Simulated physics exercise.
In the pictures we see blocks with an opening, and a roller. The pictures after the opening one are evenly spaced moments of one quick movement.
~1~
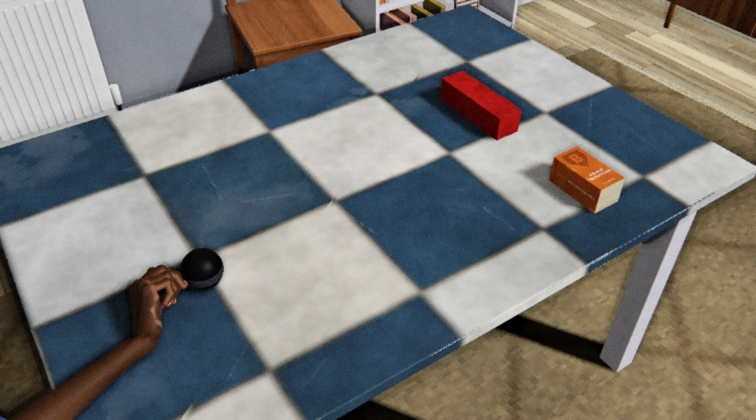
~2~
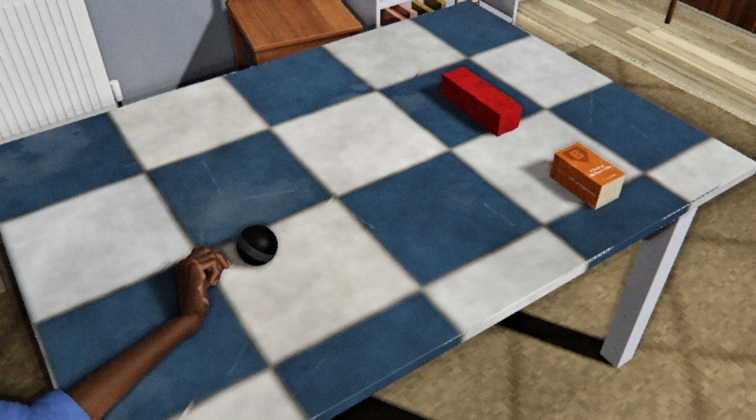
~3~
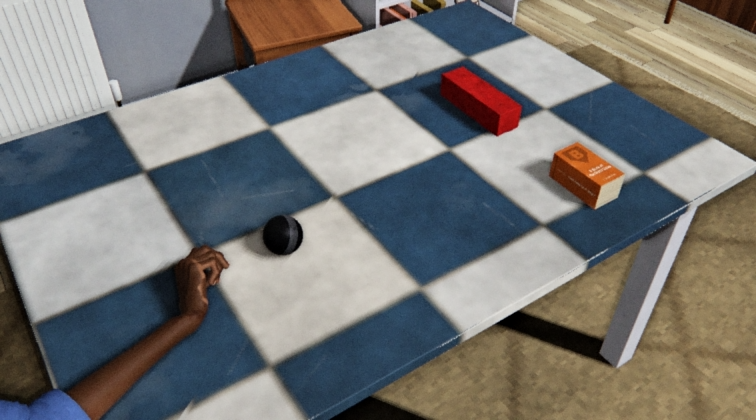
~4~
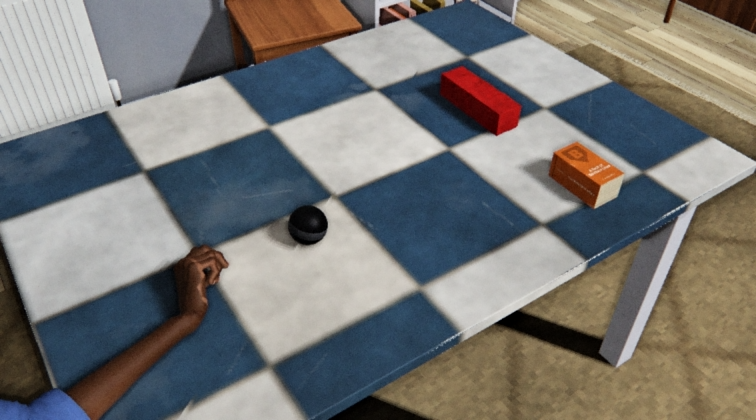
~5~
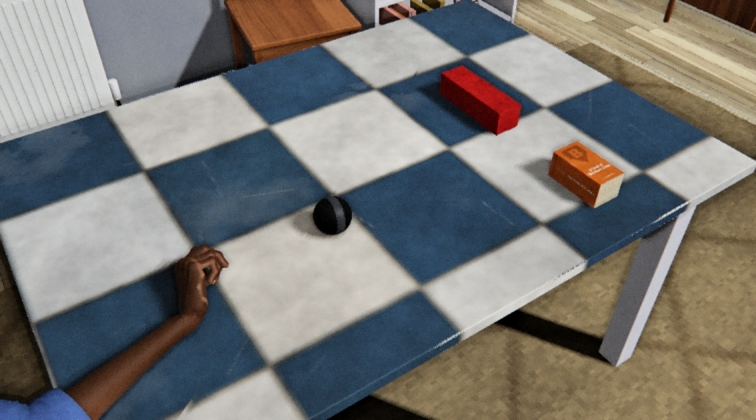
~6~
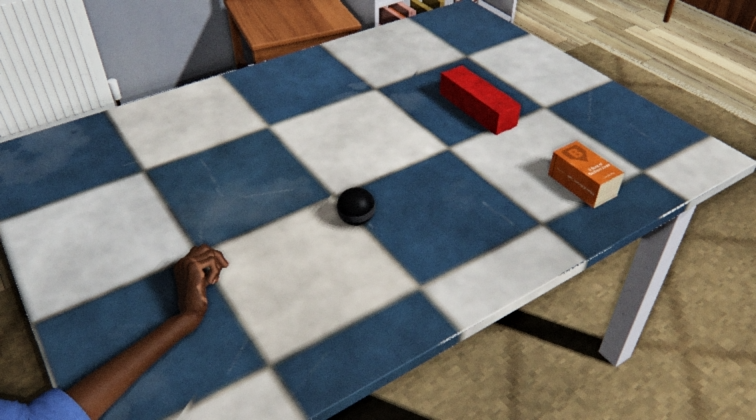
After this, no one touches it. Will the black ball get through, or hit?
Outcome: The black ball gets between the blocks.
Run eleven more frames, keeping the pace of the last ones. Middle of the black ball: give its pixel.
I'd put it somewhere near (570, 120).
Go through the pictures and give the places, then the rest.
Black ball (202, 269) under the hand; orange book (586, 179), in the first frame.
Black ball (257, 245); red brick (480, 100), in the second frame.
Black ball (283, 235); orange book (586, 175), in the third frame.
Black ball (308, 225); red brick (479, 100), in the fourth frame.
Black ball (332, 215); orange book (585, 174), in the fifth frame.
Black ball (356, 206); red brick (478, 99), in the sixth frame.
Then, 0.40 s on from there, black ball heading on near (557, 131).
Then, 0.90 s on from there, black ball heading on near (706, 148).
Then, 1.30 s on from there, black ball heading on.
In the end, the black ball rolls through.
